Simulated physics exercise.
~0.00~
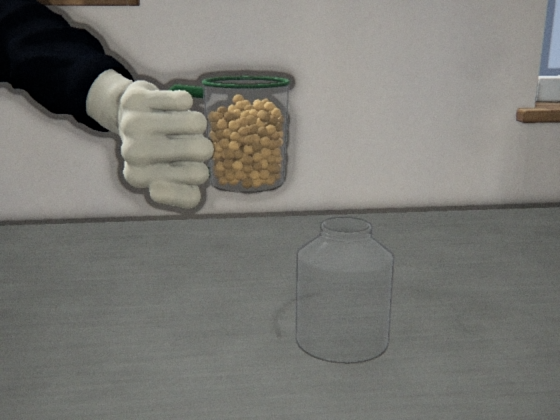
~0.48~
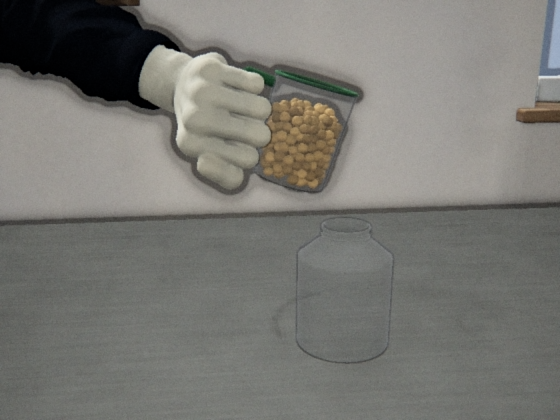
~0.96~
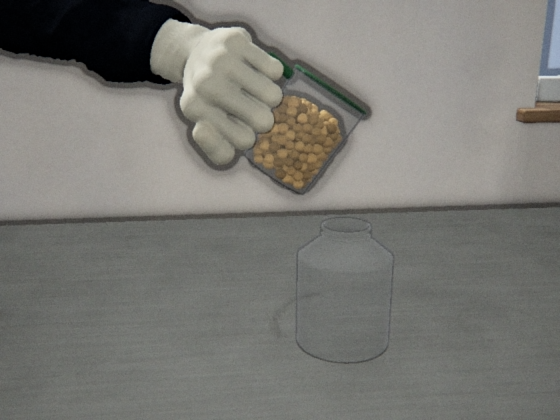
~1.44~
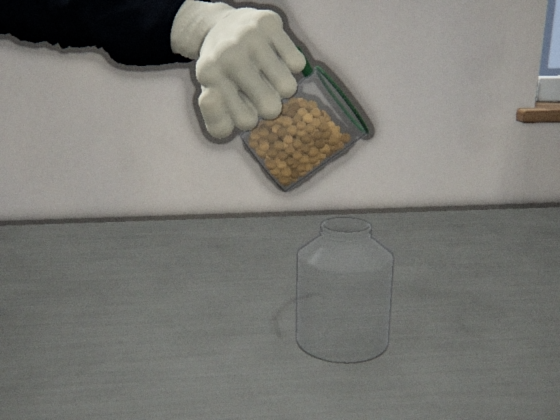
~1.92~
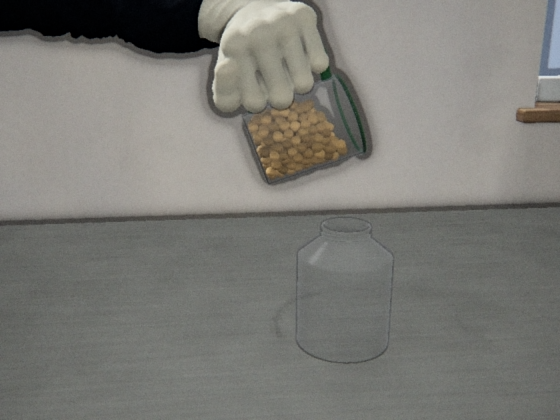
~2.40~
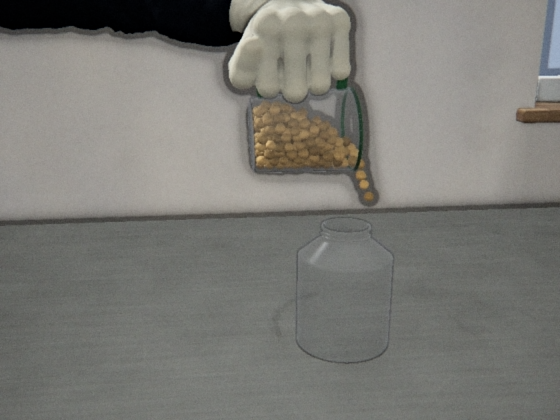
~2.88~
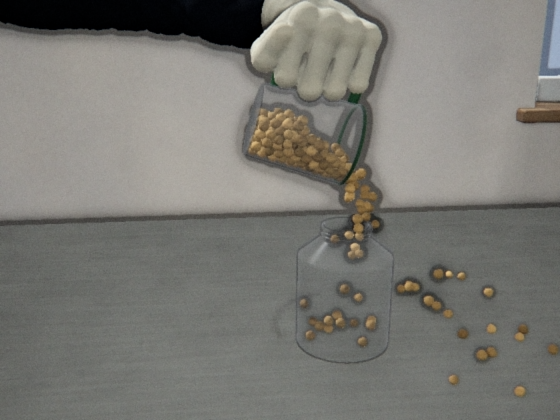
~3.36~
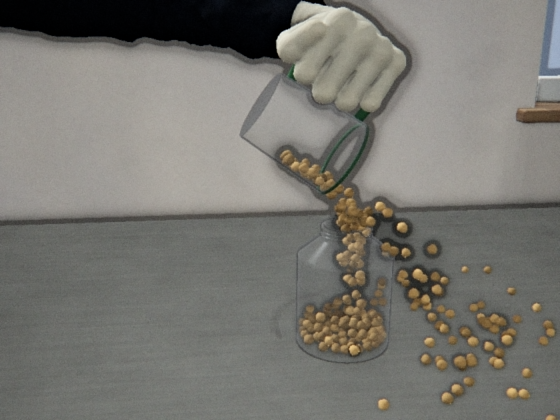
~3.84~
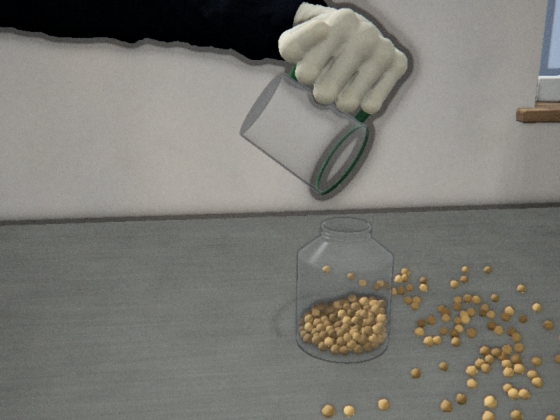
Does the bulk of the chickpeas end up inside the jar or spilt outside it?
The bulk of the chickpeas ends up inside the jar. A smaller part lies scattered over the grey surface, mostly to the right, and the cup is left empty.
